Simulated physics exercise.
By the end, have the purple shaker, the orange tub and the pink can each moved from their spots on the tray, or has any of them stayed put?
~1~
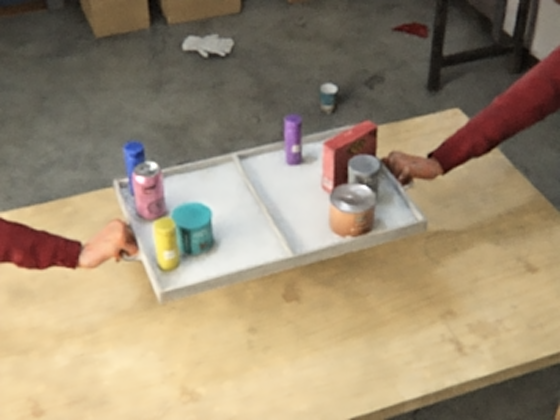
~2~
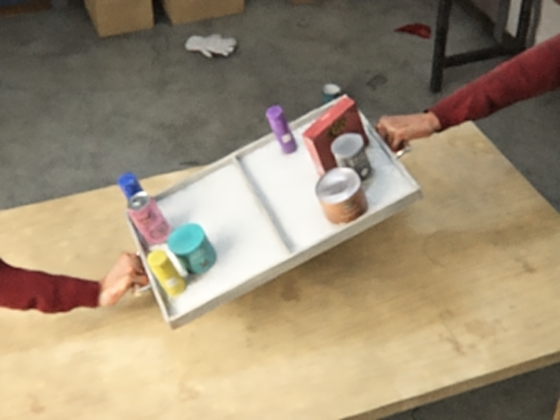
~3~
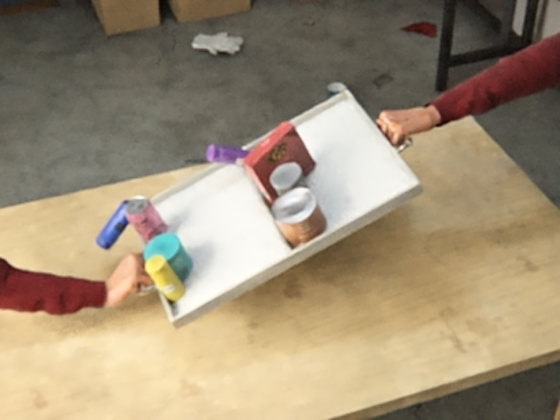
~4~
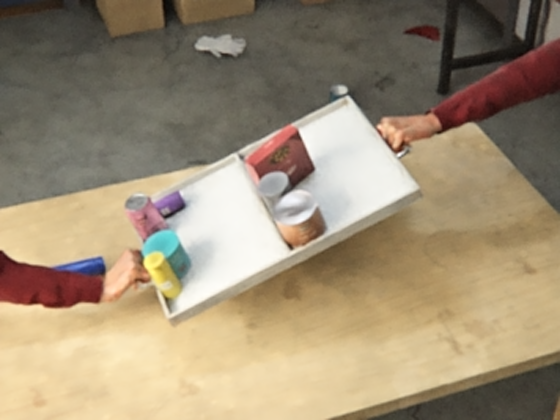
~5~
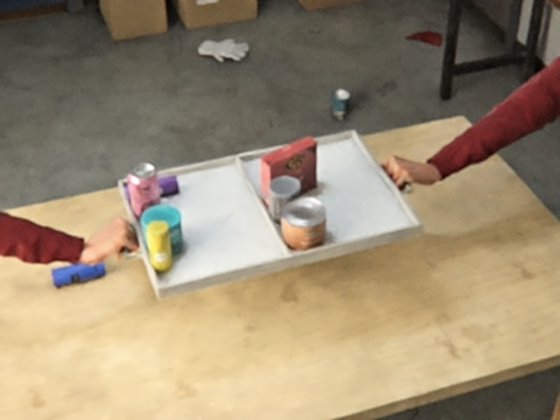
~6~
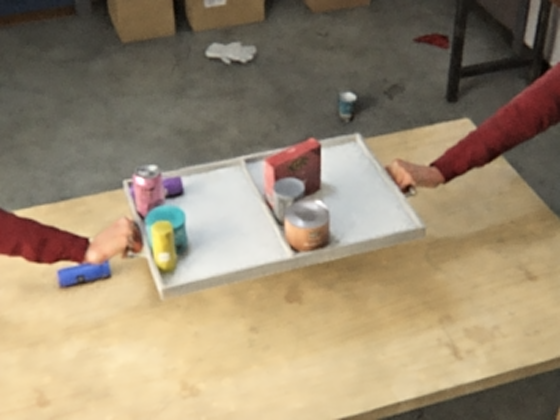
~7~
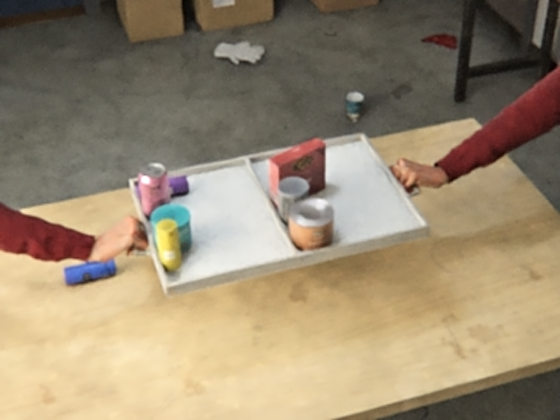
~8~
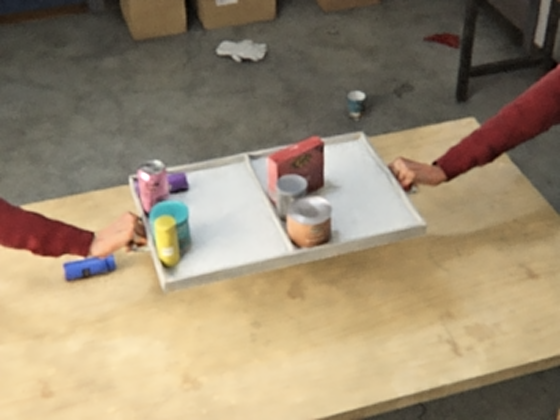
The purple shaker and the orange tub both end up away from their spots, toward the left. The pink can stays put near the left end of the tray.
Hands tip a tray left, a blue shaker drops off, a purple one topples, tray levels.
